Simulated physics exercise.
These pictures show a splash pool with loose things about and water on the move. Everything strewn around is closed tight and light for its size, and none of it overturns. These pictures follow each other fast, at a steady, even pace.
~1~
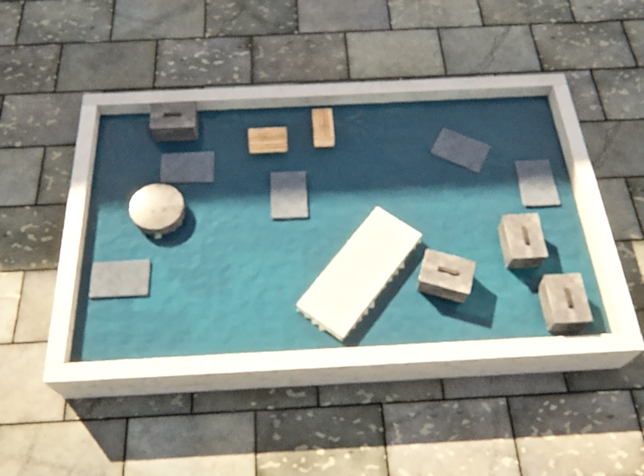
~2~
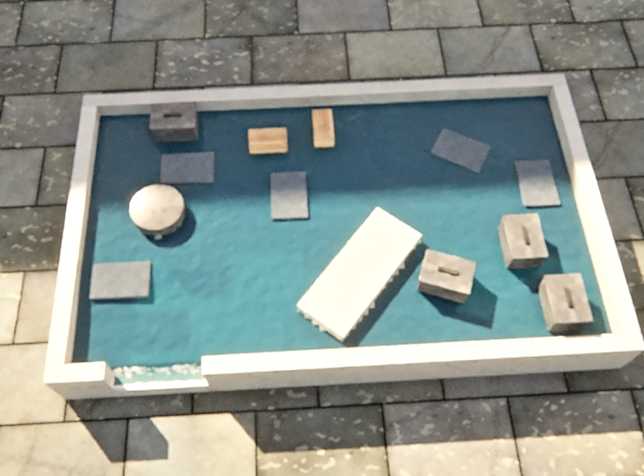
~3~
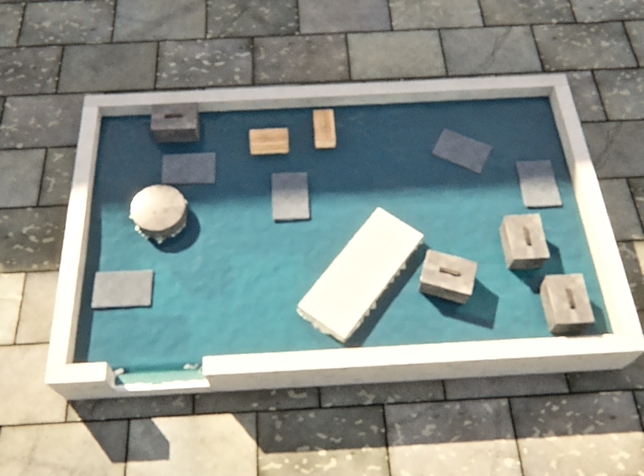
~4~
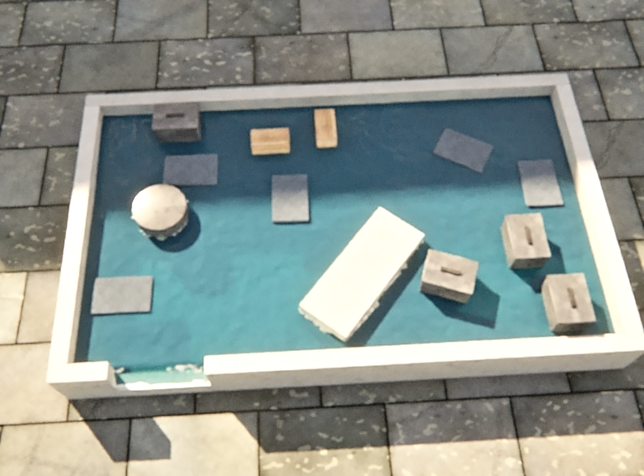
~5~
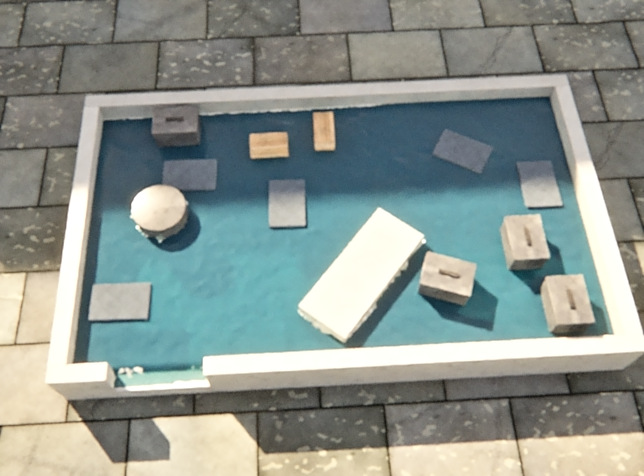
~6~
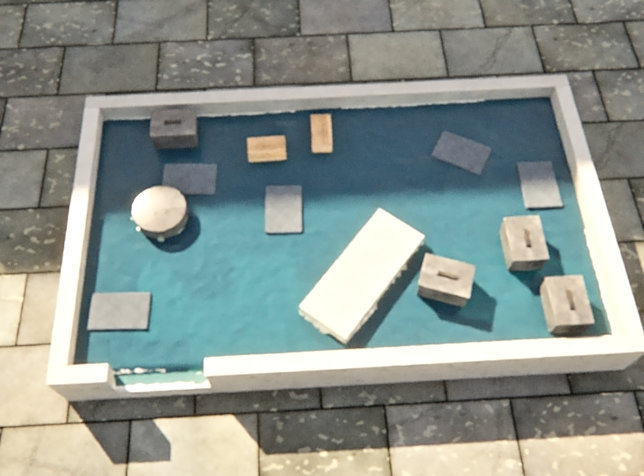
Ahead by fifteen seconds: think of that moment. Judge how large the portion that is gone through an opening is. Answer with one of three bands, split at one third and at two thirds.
Under one third.
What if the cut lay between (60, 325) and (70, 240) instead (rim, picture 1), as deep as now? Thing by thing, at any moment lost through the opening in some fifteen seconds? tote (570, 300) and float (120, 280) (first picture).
Outcome by order: Not lost; exits.
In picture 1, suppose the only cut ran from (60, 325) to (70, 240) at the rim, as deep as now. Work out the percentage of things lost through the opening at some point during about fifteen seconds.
10 %.
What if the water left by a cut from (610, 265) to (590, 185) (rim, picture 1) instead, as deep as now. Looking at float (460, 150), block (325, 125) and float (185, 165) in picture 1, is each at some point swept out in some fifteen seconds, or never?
Item one: Leaves; item two: Remains; item three: Remains.
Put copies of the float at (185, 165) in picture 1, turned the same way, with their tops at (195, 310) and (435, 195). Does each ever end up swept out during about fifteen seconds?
In the order listed: Flushed away, then held back.
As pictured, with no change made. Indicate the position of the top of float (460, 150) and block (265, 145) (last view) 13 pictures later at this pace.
First near (435, 151), second near (239, 163).
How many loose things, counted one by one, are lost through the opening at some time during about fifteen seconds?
Tally: 2.
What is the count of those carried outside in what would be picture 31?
My count is 1.
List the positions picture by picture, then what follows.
In the first picture, a float at (120, 278), afloat; a float at (289, 194) floats; 0 of 11 have shifted.
In the second picture, a float at (120, 280), afloat; a float at (289, 195), afloat; 0 of 11 have shifted.
In the third picture, a float at (123, 288), afloat, close to its start; a float at (290, 195) floats; 1 of 11 have shifted.
In the fourth picture, a float at (122, 294) floats, close to its start; a float at (290, 197), afloat; 1 of 11 have shifted.
In the fifth picture, a float at (120, 301), afloat, close to its start; a float at (287, 202) floats, close to its start; 2 of 11 have shifted.
In the sixth picture, a float at (119, 311), afloat, close to its start; a float at (284, 208), afloat, close to its start; 4 of 11 have shifted.
A moment on, 0 of 11 are out; 11 afloat.
Next, 1 of 11 are out; 10 afloat.
Later, 1 of 11 are out; 10 afloat.
In the end, 2 of 11 are out; 9 afloat.
